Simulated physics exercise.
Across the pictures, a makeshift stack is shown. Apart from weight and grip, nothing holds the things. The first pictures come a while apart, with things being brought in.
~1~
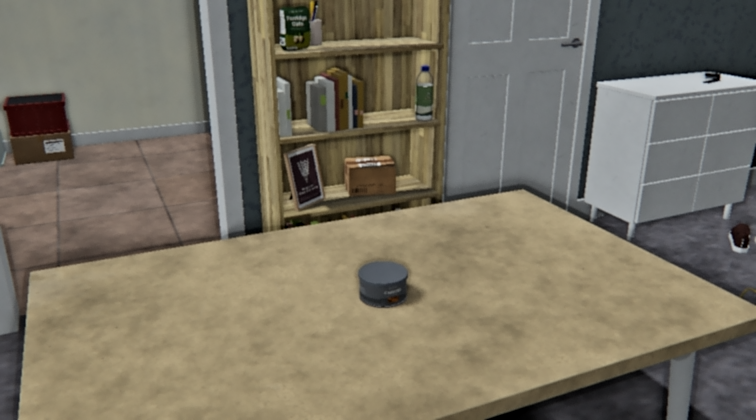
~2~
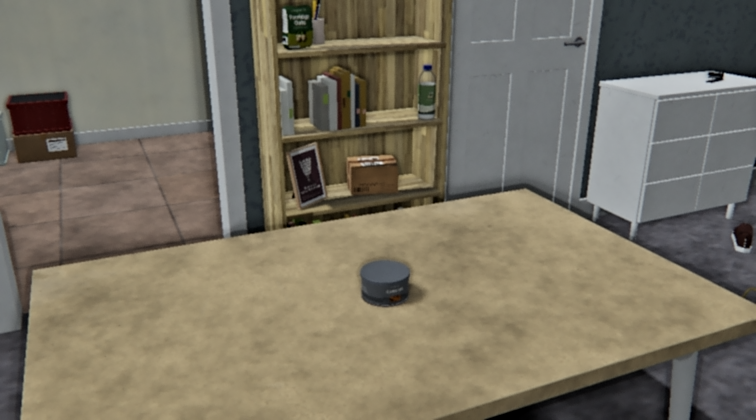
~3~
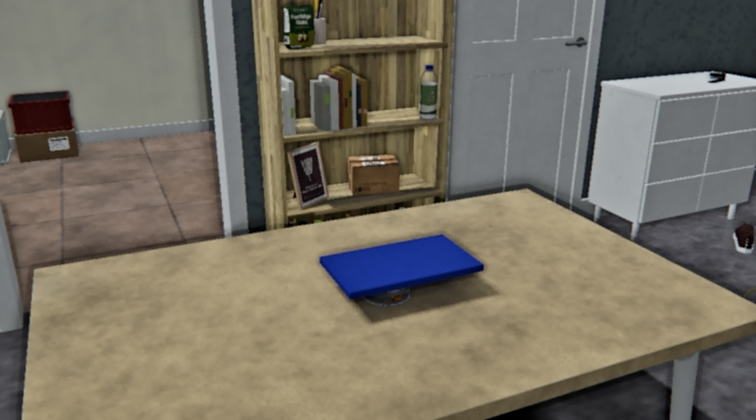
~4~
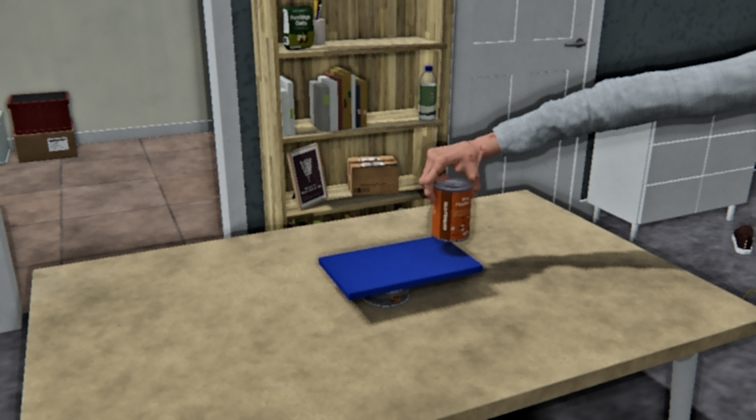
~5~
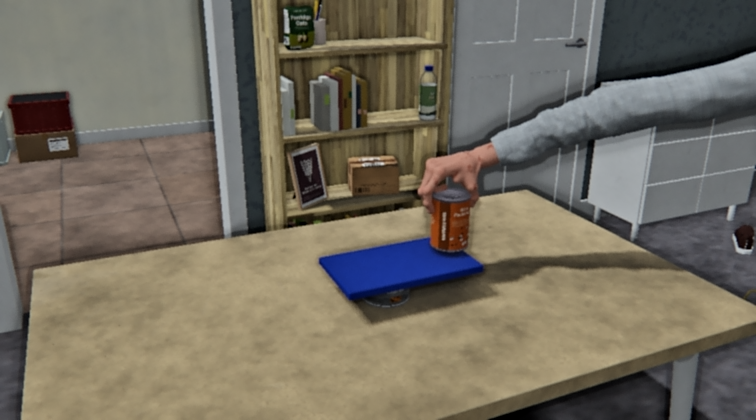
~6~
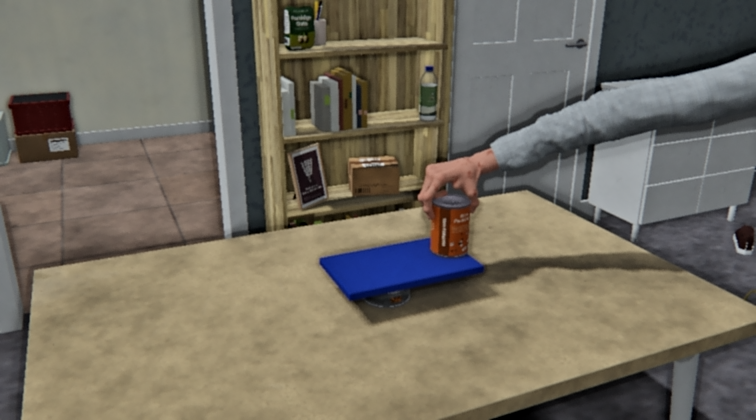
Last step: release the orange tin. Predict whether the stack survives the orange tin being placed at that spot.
The result is a spill.
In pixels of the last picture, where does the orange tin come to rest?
The object winds up at approximately (499, 272).
Then, 0.30 s past the last view, orange tin now fallen; blue lid rocked 27° from its first pose.
Then, 0.40 s past the last view, blue lid rocked 18° from its first pose.
Then, 1.00 s past the last view, blue lid displaced a little.
Finally, fallen, orange tin; the other 2 still in place. Final places as the last picture's camera would see them, orange tin near (500, 272). The stack gives way.
